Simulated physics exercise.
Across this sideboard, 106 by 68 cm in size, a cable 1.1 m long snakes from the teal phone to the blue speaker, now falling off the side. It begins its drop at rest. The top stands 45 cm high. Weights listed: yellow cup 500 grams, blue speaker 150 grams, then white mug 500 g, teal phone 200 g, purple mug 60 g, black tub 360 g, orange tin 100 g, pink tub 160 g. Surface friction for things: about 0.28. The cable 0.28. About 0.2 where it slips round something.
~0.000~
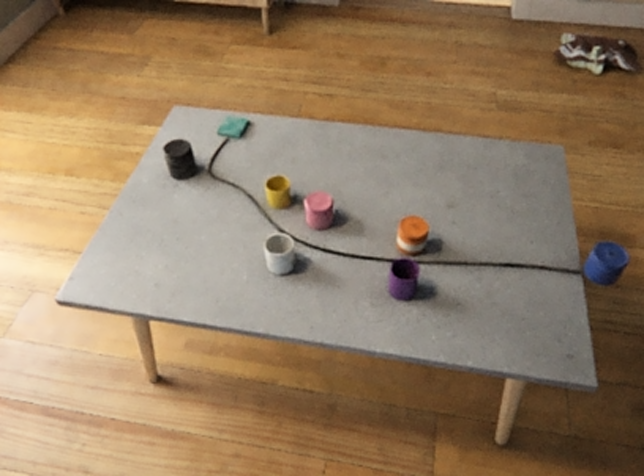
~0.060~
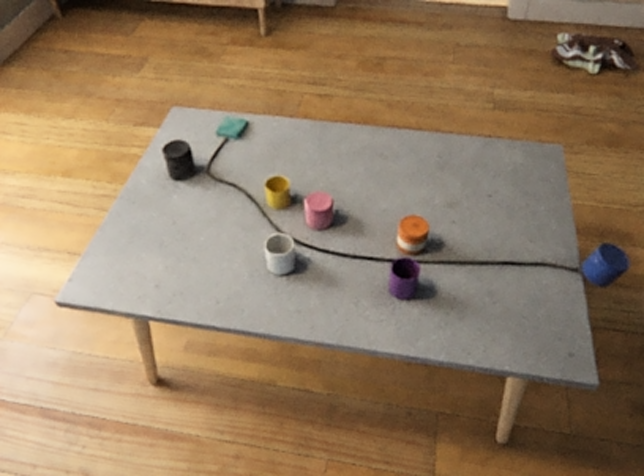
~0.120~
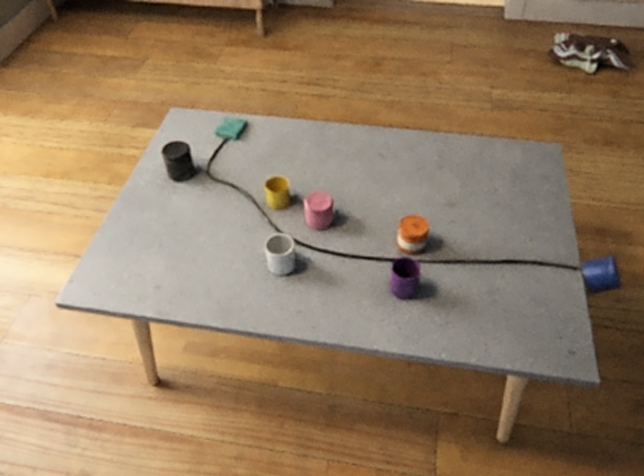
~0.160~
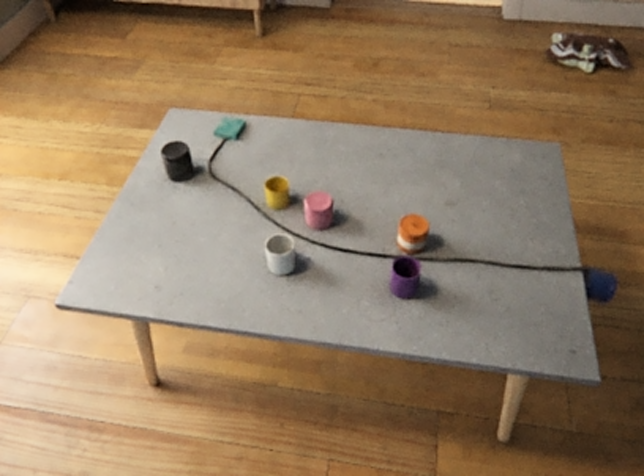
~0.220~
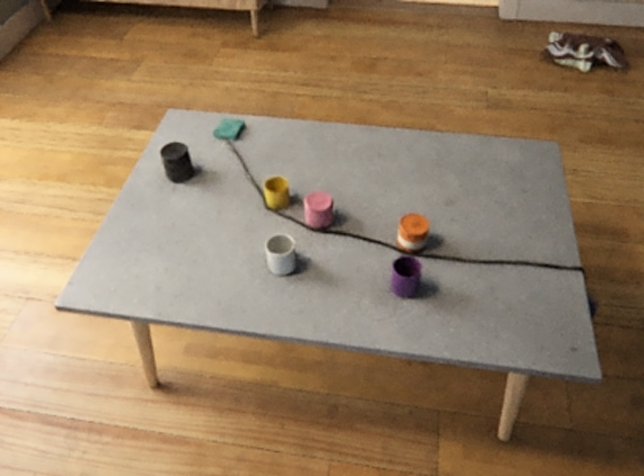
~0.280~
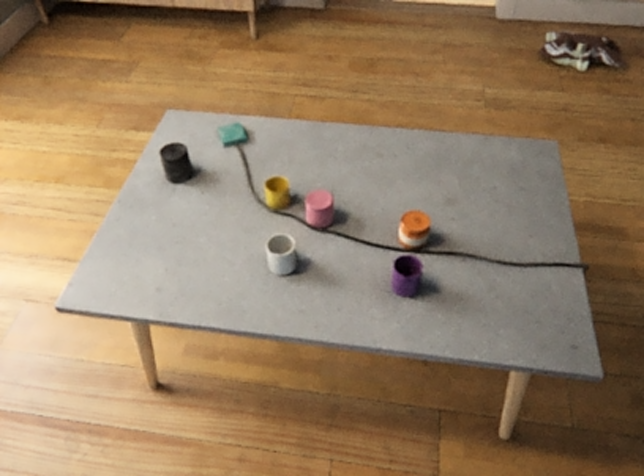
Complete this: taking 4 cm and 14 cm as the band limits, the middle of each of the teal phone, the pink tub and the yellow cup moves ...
Completed: The teal phone over 14 cm, the pink tub under 4 cm, the yellow cup under 4 cm.
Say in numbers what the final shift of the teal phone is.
The teal phone ends up 25 cm from where it started.
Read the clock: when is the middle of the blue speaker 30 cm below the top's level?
Near 0.65 seconds.
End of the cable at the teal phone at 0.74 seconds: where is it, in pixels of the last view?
(256, 186), roughly.
By 0.5 s, the cable's tail end at (254, 166); teal phone 13 cm off its start, blue speaker over the edge, orange tin 1 cm off its start.
By 0.7 s, the cable's tail end at (256, 186); teal phone 20 cm off its start, blue speaker over the edge, orange tin 1 cm off its start.
By 1.0 s, the cable's tail end at (265, 199); teal phone 25 cm off its start at (257, 186), blue speaker over the edge, orange tin 1 cm off its start at (417, 219).
By 1.2 s, the cable's tail end at (266, 200); teal phone 26 cm off its start, blue speaker over the edge, orange tin 1 cm off its start.
By 2.4 s, the cable's tail end at (266, 200); teal phone 26 cm off its start at (255, 189), yellow cup 1 cm off its start at (279, 185), pink tub 1 cm off its start at (320, 199), blue speaker over the edge.
